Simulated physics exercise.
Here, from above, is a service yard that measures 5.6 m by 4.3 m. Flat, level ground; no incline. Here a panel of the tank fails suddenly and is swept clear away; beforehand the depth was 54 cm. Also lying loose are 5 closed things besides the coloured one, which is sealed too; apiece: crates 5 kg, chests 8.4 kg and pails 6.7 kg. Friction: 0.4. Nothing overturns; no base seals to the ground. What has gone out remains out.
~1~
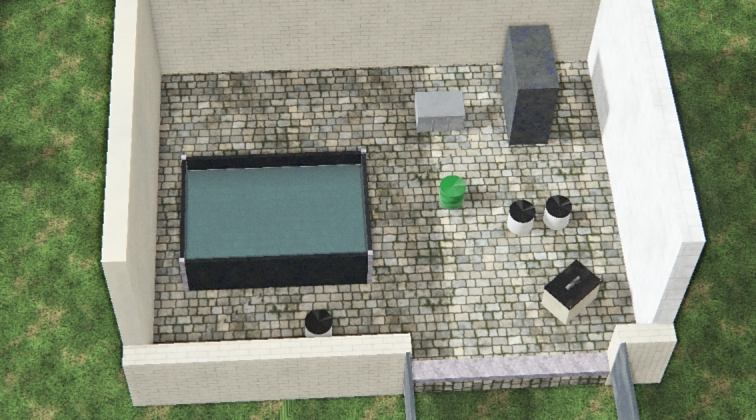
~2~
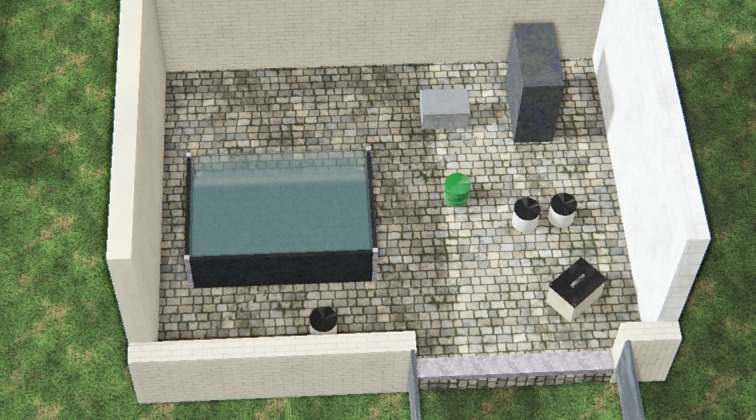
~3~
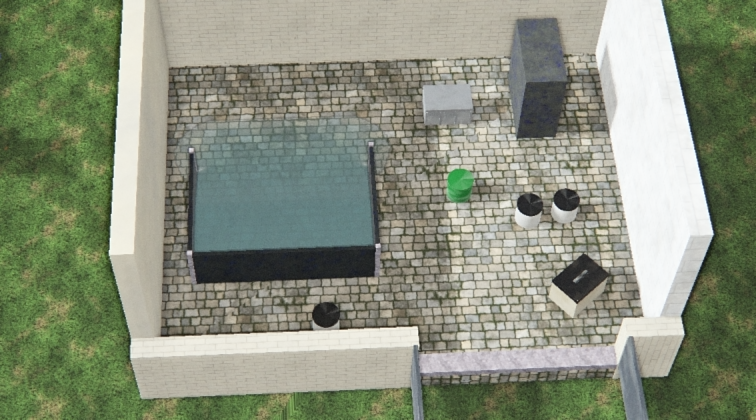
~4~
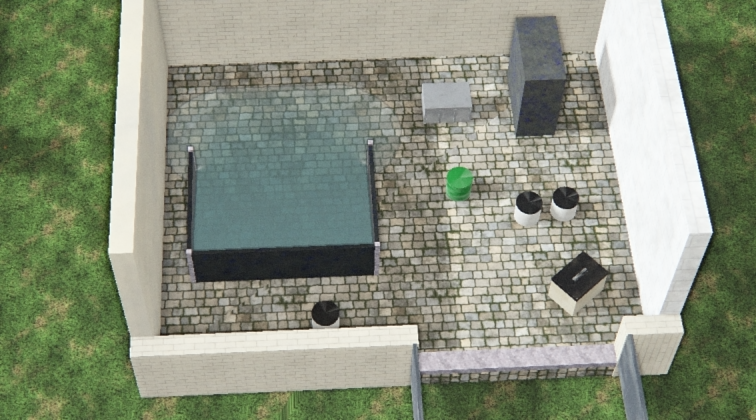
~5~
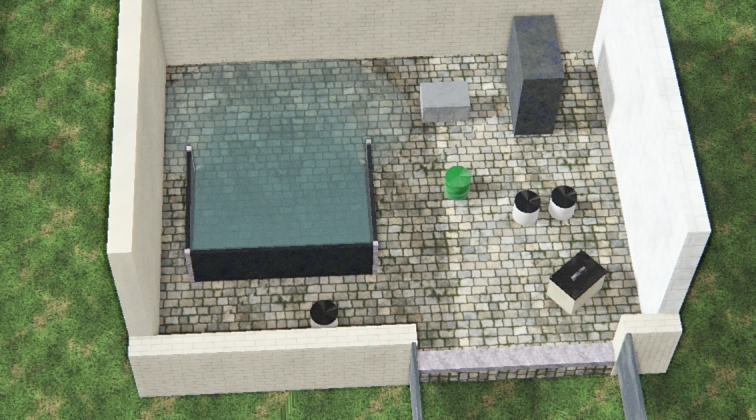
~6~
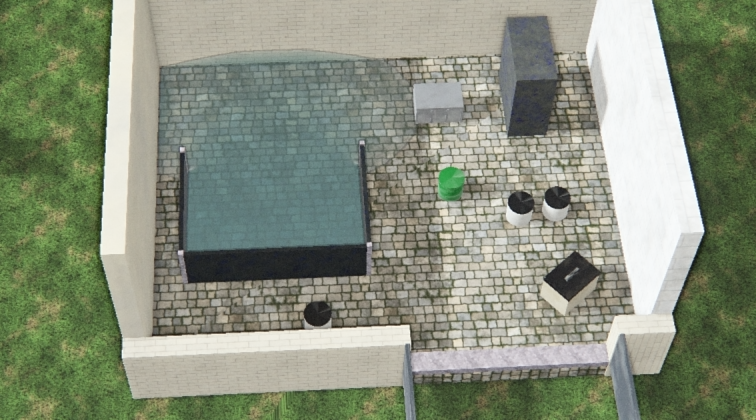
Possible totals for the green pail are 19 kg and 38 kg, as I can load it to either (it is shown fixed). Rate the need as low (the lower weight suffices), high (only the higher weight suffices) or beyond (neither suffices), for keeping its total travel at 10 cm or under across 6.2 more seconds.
Low.
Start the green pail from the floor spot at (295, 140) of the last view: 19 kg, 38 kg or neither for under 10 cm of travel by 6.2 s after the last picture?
Going by the scene, both weights fall short.
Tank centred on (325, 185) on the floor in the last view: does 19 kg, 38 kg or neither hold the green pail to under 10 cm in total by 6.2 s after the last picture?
Then, put simply, the lighter one does it.
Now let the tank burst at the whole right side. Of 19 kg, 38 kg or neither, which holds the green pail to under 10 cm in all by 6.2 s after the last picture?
Note: No mass sufficient.
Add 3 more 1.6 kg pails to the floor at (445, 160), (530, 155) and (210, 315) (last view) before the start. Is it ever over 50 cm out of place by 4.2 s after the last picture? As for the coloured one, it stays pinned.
Going through them in that order, the answers are not too far, too far and not too far.
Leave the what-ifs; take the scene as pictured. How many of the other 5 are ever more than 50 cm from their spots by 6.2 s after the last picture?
That adds up to 4.
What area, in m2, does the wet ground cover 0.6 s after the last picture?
At that time the wet patch spans about 9.0 m2.
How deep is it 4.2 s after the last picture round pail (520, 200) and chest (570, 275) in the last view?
I'd put it at 4 cm and 4 cm respectively.
Then, 0.6 s after the last picture the green pail would be 0 cm from its start with 19 kg and 0 cm from its start with 38 kg; 0 cm of water round it then.
Then, 2.3 s after the last picture the green pail would be 0 cm from its start with 19 kg and 0 cm from its start with 38 kg; 2 cm of water round it then.
Then, 4.2 s after the last picture the green pail would be 0 cm from its start with 19 kg and 0 cm from its start with 38 kg; 5 cm of water round it then.
Then, 6.2 s after the last picture the green pail would be 0 cm from its start with 19 kg and 0 cm from its start with 38 kg; 3 cm of water round it then.
